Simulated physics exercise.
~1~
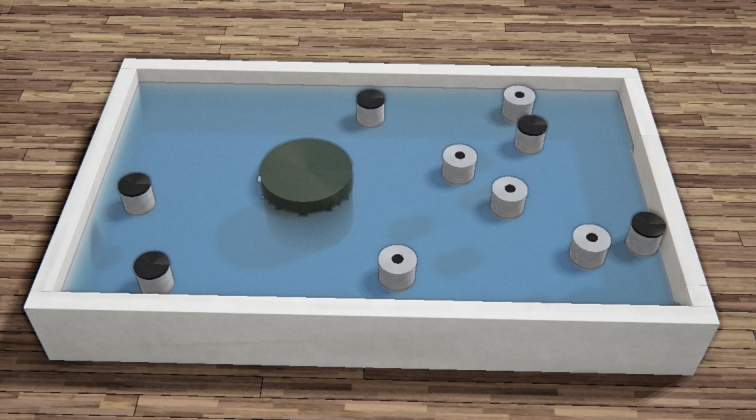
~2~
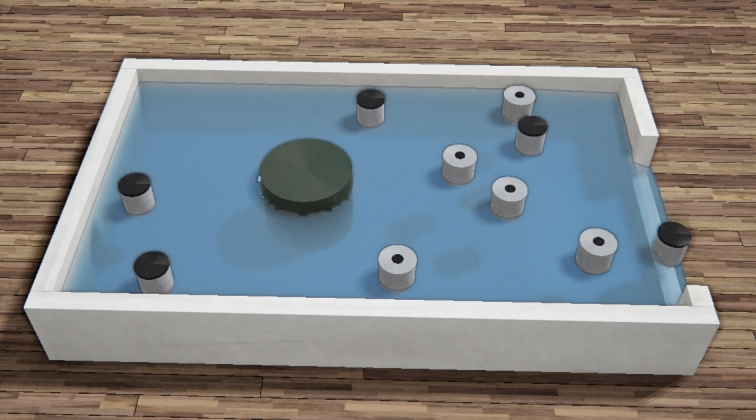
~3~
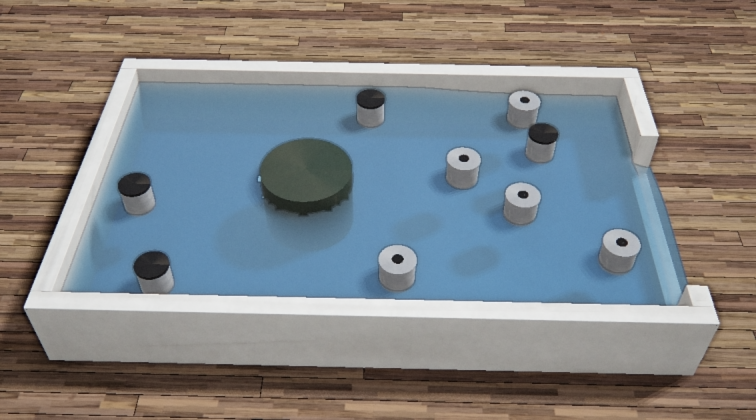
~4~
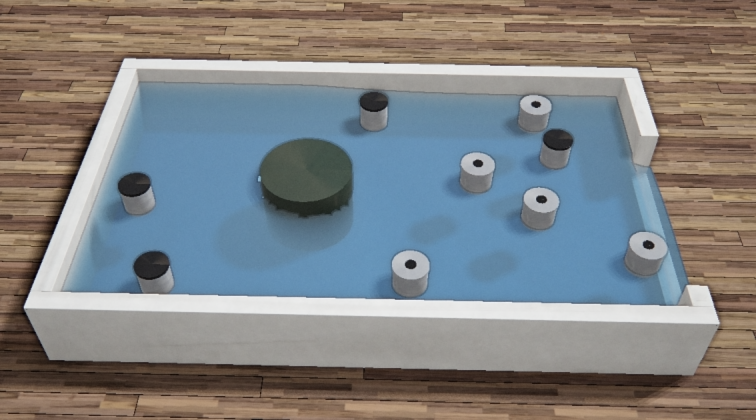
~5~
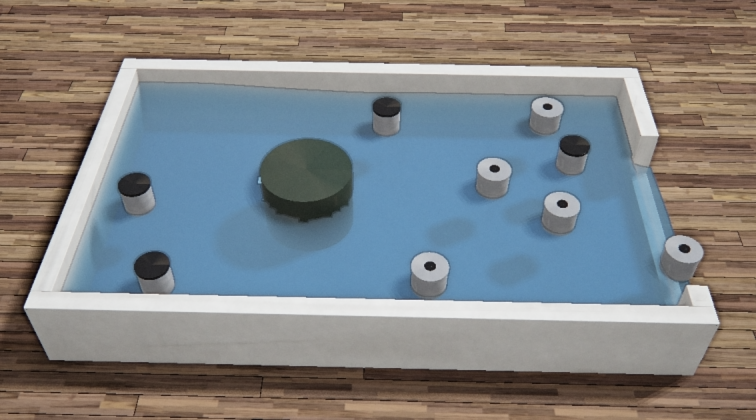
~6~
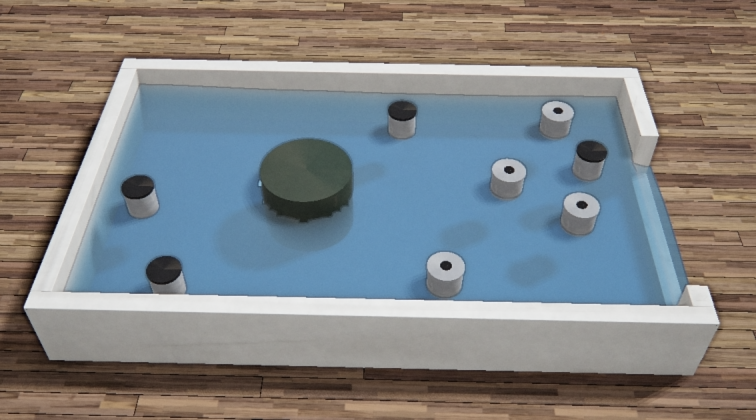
A black-topped floating cylinder at the right edge of a white-walled pool of blue water moves out through a gap that opens in the right wall. A pale cylinder follows it through the gap, while the others drift rightward, the leftmost ones only slightly, around a still, dark green disc.
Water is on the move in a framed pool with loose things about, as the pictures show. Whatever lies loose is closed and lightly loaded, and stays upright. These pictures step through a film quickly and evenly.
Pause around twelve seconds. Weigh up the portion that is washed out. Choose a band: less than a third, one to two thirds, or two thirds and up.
Two thirds and up.
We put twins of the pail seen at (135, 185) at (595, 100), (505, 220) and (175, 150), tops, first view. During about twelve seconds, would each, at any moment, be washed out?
Outcome for each, listed in order: Leaves, leaves, does not leave.
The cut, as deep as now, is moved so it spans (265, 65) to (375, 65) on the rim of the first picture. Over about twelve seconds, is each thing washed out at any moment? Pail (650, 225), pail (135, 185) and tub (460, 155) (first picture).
Taking them one after another, held back, then held back, then flushed away.
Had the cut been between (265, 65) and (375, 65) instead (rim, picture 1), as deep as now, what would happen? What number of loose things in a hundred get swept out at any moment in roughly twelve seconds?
About 30 percent.
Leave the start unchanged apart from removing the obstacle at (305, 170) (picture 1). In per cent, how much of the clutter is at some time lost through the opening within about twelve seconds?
It comes to some 70 per cent of the lot.
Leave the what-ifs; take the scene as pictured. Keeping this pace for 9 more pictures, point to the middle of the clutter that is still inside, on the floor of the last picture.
Close to pixel (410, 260).
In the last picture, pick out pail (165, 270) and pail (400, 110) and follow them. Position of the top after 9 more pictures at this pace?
Near (204, 284) and (473, 131).
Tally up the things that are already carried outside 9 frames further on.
That comes to 5.
A moment on, 2 of 10 are out; 8 afloat.
Next, 5 of 10 are out; 5 afloat.
Later, 6 of 10 are out; 4 afloat.
In the end, 7 of 10 are out; 3 afloat.
